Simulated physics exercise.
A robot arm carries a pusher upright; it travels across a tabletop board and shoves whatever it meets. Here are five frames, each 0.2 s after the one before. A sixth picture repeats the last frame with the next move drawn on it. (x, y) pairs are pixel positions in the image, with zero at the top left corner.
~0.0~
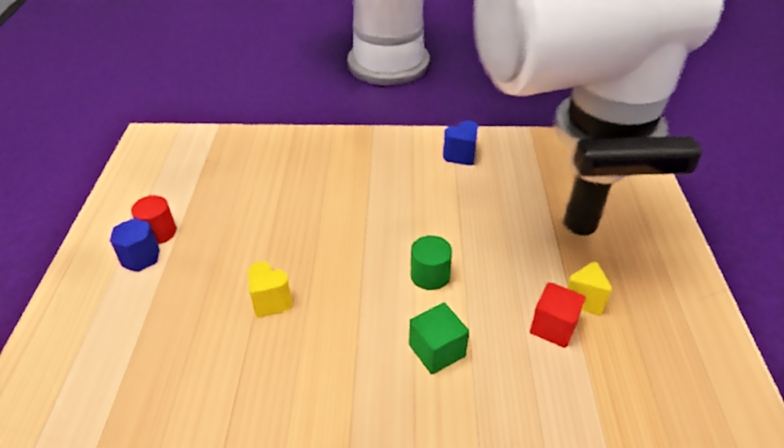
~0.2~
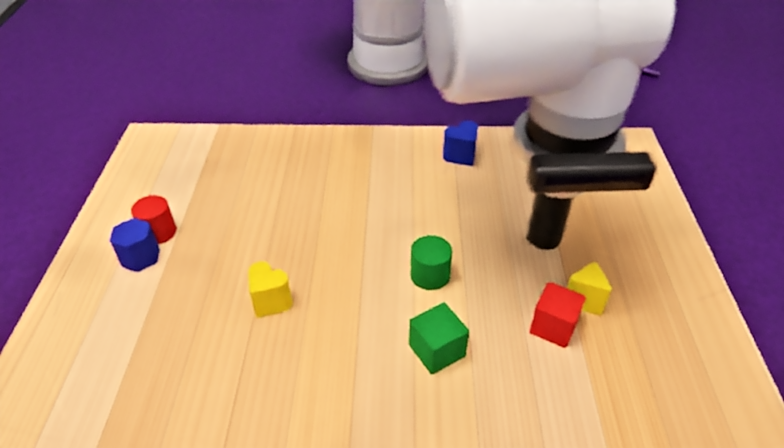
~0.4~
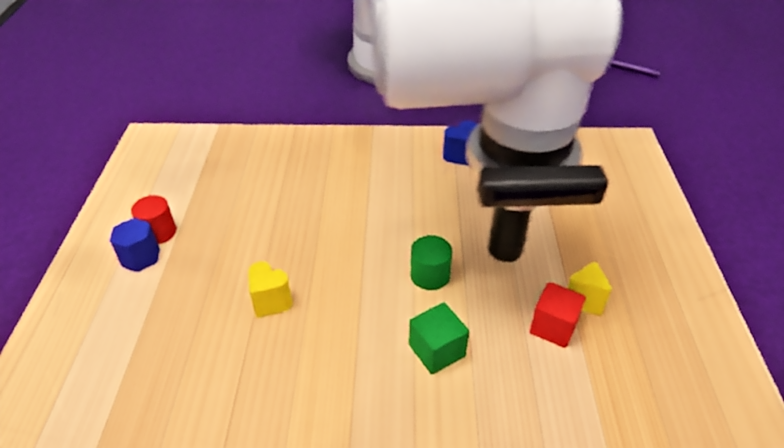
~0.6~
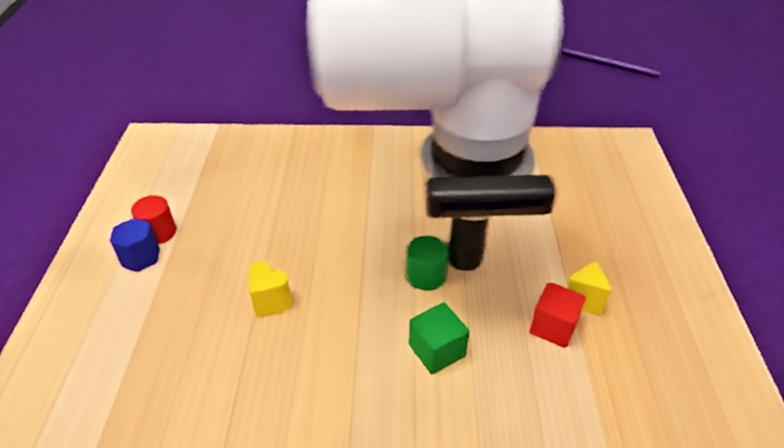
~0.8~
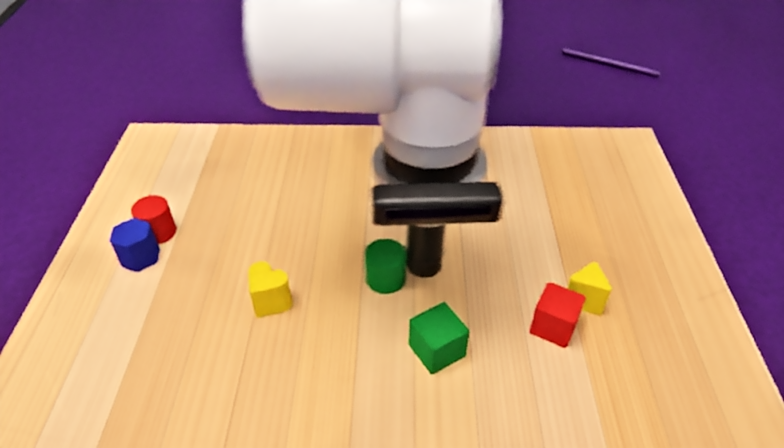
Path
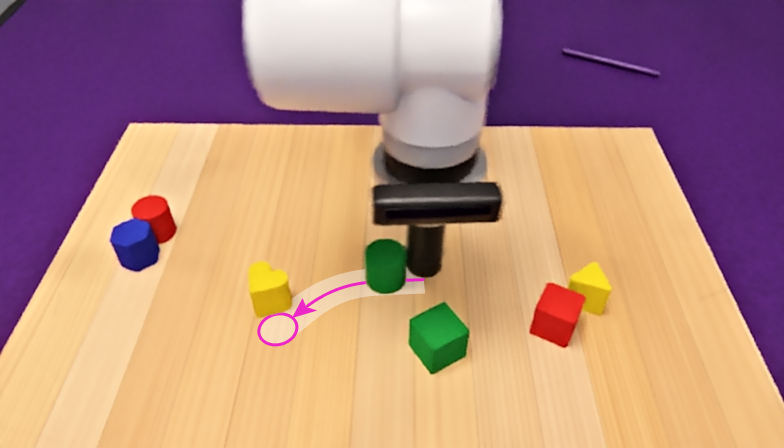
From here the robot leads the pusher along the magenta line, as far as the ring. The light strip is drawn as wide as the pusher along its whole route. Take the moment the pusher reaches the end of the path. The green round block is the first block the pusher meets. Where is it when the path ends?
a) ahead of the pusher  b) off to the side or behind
Correct choice: B.
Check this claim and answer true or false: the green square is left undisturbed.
True.
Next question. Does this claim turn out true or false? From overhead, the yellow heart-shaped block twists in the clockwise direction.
That statement is accurate.
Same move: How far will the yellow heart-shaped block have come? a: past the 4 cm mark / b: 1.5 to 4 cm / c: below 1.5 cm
It's b.
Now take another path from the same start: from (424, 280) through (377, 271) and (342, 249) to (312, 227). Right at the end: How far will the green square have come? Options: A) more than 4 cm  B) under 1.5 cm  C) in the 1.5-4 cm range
I choose B.
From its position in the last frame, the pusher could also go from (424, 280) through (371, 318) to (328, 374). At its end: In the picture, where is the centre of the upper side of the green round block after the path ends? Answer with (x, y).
My estimate: (353, 260).
Path on the board, from (424, 280) via (371, 282) and (321, 297), ending at (278, 329).
The first path, step by step. One third of the way, pusher at (368, 268); green round block at (329, 252).
Two thirds of the way, pusher at (318, 283); green round block at (288, 253).
At the end, pusher at (275, 315); yellow heart-shaped block at (244, 284), turned 60° clockwise; green round block at (286, 254); green square in place.
